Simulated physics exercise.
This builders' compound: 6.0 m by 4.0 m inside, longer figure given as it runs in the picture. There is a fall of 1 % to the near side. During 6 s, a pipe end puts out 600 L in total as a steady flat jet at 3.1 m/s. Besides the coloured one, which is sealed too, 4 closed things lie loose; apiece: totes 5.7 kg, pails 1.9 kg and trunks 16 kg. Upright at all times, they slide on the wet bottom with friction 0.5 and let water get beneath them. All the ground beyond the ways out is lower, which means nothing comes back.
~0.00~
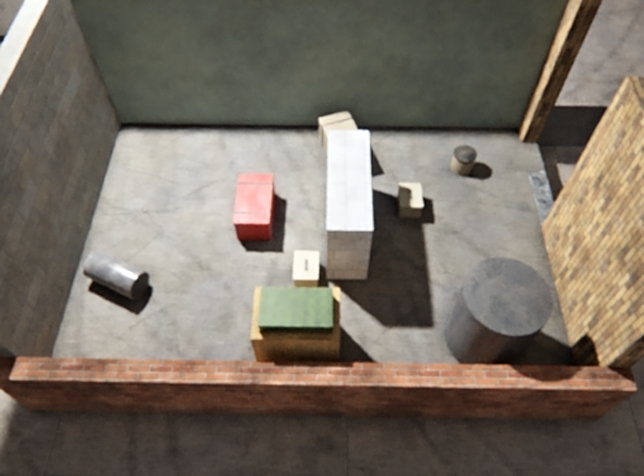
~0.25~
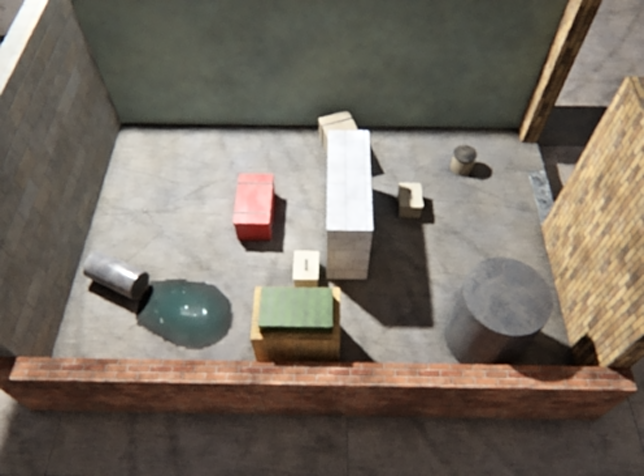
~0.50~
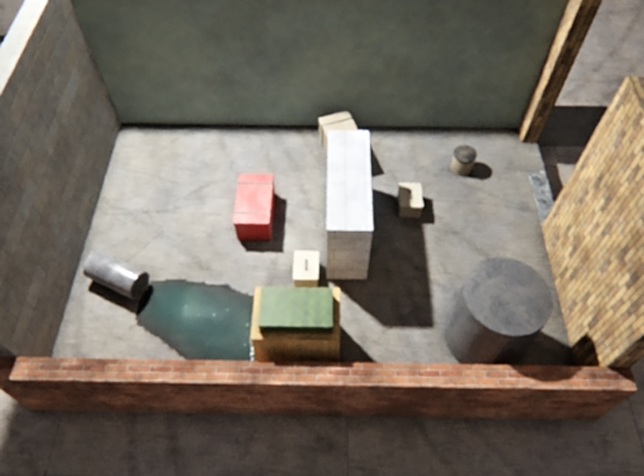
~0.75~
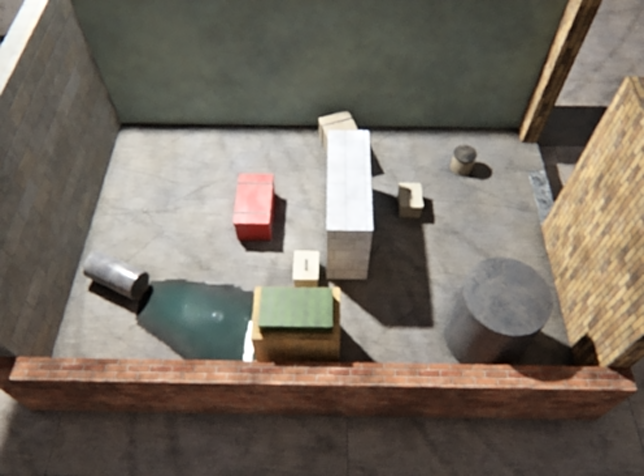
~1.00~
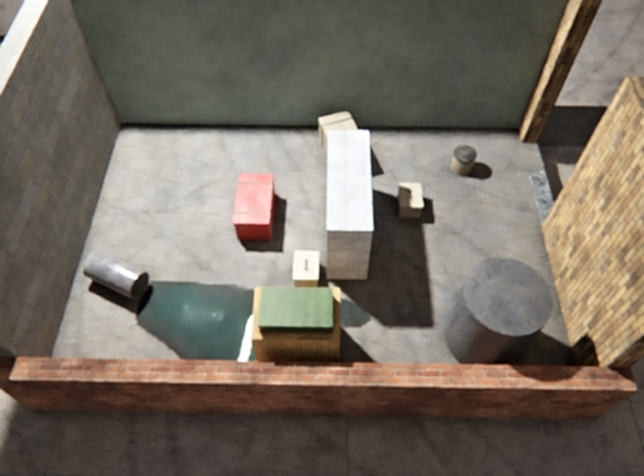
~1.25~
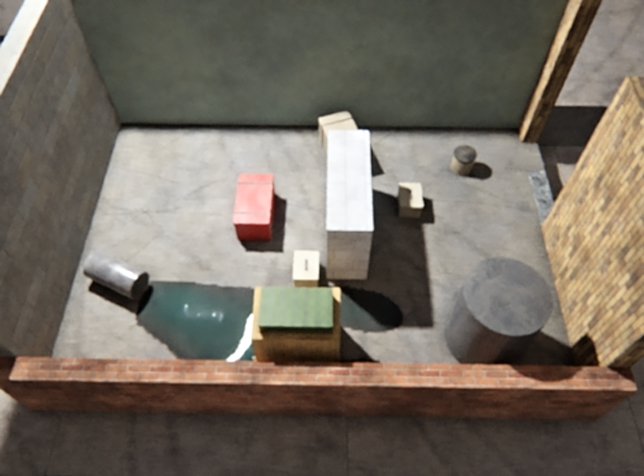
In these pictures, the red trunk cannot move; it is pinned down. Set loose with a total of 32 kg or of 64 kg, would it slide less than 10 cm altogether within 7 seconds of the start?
Verdict: The lower option.
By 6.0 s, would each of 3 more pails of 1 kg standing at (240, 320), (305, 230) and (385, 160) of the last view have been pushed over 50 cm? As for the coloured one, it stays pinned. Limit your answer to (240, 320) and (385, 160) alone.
Going in order, that's too far and then not that far.
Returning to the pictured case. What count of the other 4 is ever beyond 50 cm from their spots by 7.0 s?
Total: 0.
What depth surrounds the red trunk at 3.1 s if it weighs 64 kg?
Depth: Approx. 1 cm.
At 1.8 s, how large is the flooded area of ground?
Wet area: Approx. 4.0 m2.
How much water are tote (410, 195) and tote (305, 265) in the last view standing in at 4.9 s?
I'd put it at 0 cm and 3 cm respectively.
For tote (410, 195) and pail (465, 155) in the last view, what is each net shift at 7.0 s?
Log: Item 1 = 0 cm; item 2 = 0 cm.
After 1.8 s the red trunk would be 0 cm from its start with 32 kg and 0 cm from its start with 64 kg; 0 cm of water round it then.
After 3.1 s the red trunk would be 0 cm from its start with 32 kg and 0 cm from its start with 64 kg; 1 cm of water round it then.
After 4.9 s the red trunk would be 0 cm from its start with 32 kg and 0 cm from its start with 64 kg; 2 cm of water round it then.
After 7.0 s the red trunk would be 0 cm from its start with 32 kg and 0 cm from its start with 64 kg; 2 cm of water round it then.
